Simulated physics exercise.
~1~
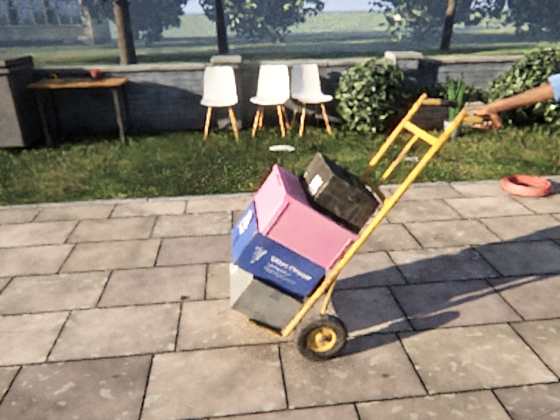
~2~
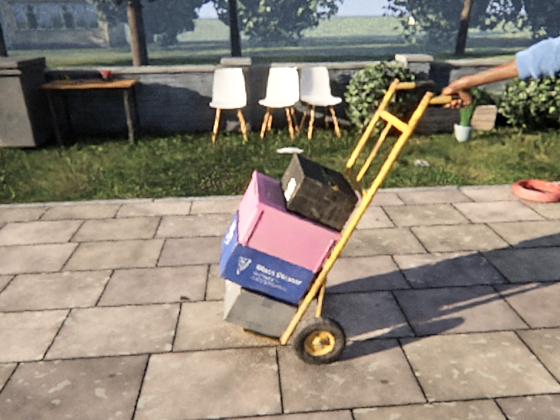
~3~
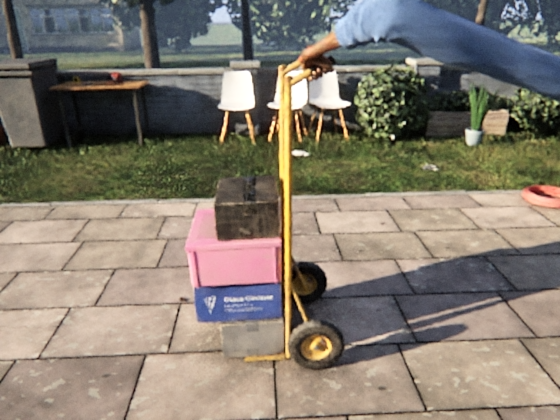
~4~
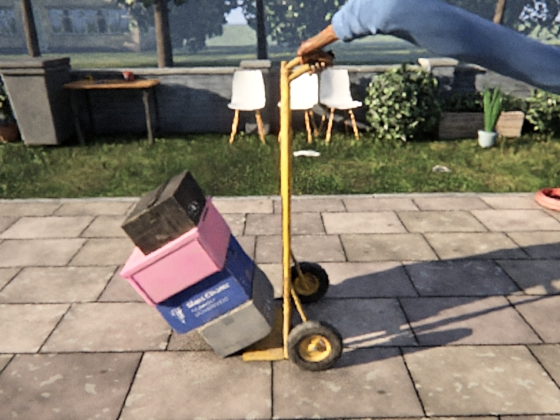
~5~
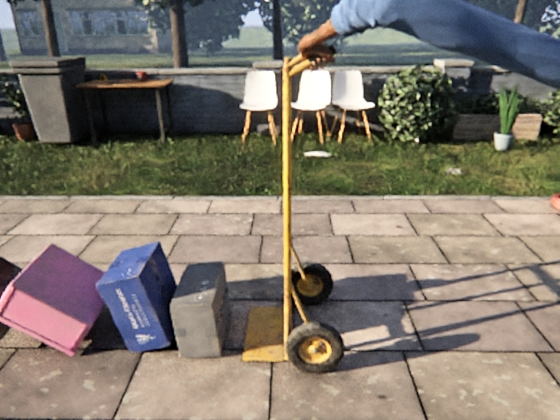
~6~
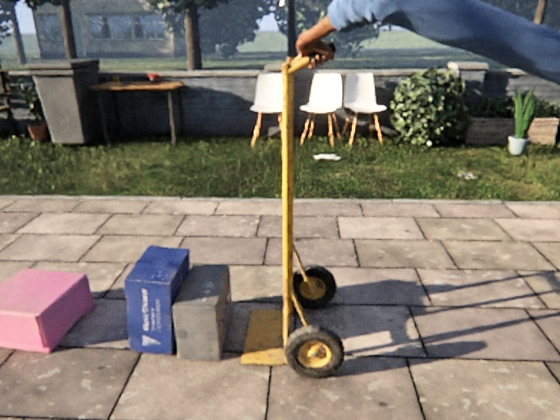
A yellow sack truck is swung upright by hand, and its stacked boxes topple off leftward.
